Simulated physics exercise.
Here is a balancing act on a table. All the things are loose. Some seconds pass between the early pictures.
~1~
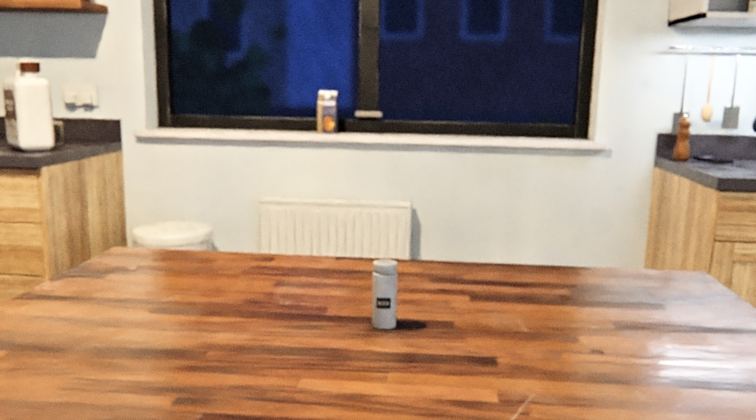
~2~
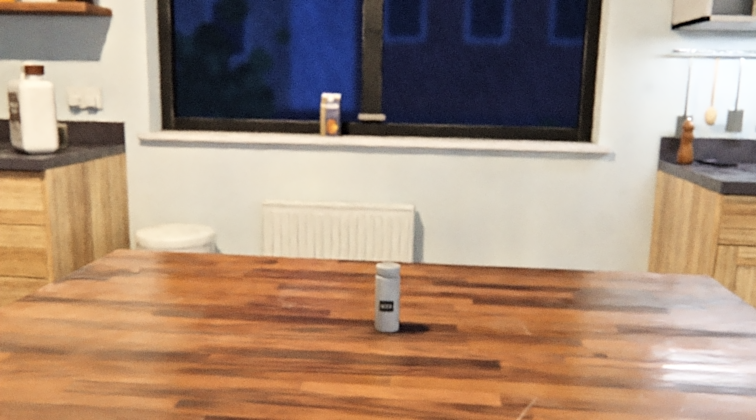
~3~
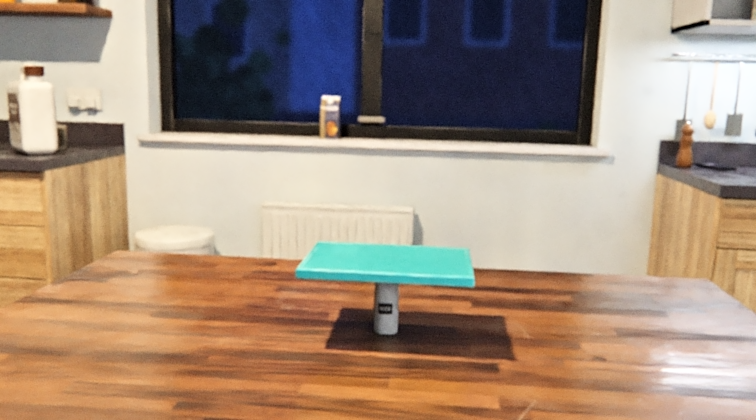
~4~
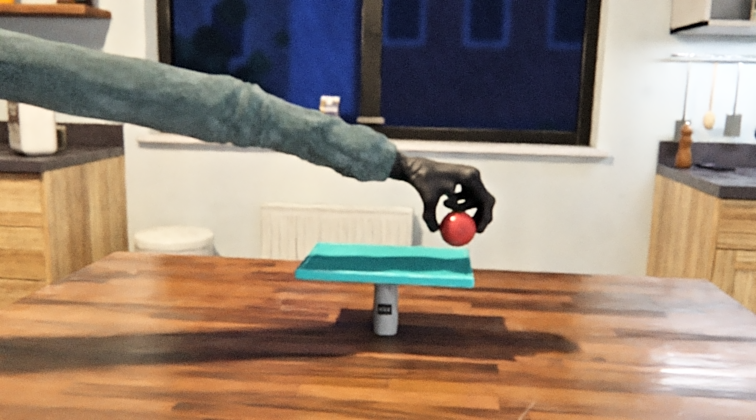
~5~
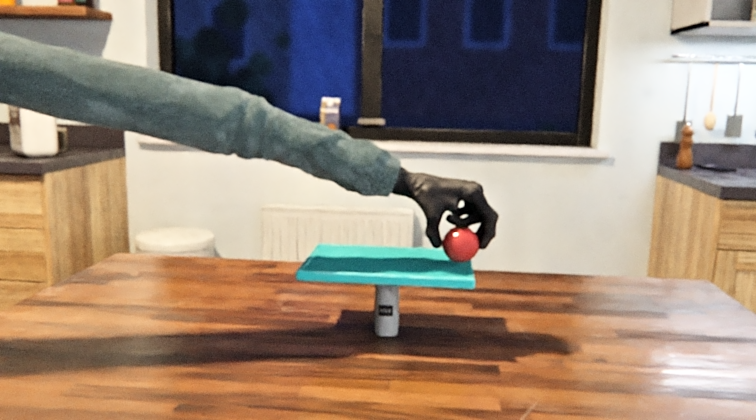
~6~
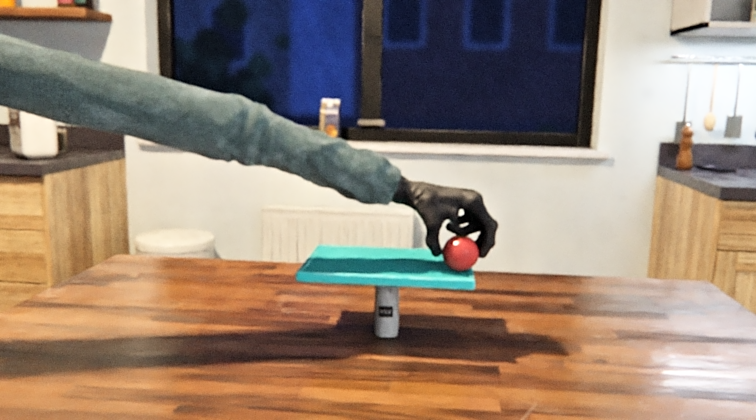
In a kitchen with a dark window, a small grey cylinder stands alone on a wooden table, and then a turquoise lid lies flat on top of it. A black-gloved hand reaches in from the left and lowers a red tomato onto the lid's right end, keeping hold of it.
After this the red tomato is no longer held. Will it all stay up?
The stack gives way.
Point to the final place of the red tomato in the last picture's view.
Near (495, 338).
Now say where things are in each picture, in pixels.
In the first picture, the last thing is not in view yet.
In the second picture, the last thing is not in view yet.
In the third picture, the last thing is not in view yet; turquoise lid (389, 262).
In the fourth picture, coming down; red tomato (457, 229); turquoise lid (388, 263).
In the fifth picture, coming down; red tomato (461, 244); turquoise lid (389, 264).
In the sixth picture, set down, still held; red tomato (460, 253); turquoise lid (389, 265).
Then, 0.40 s on from there, red tomato now fallen; turquoise lid turned 54° from how it was put.
Then, 0.60 s on from there, turquoise lid turned 47° from how it was put; grey shaker turned 11° from how it was put.
Then, 0.80 s on from there, turquoise lid and grey shaker now fallen.
In the end, fallen, red tomato, turquoise lid and grey shaker. At the end, from the last picture's camera, red tomato near (495, 338). The stack loses its balance.
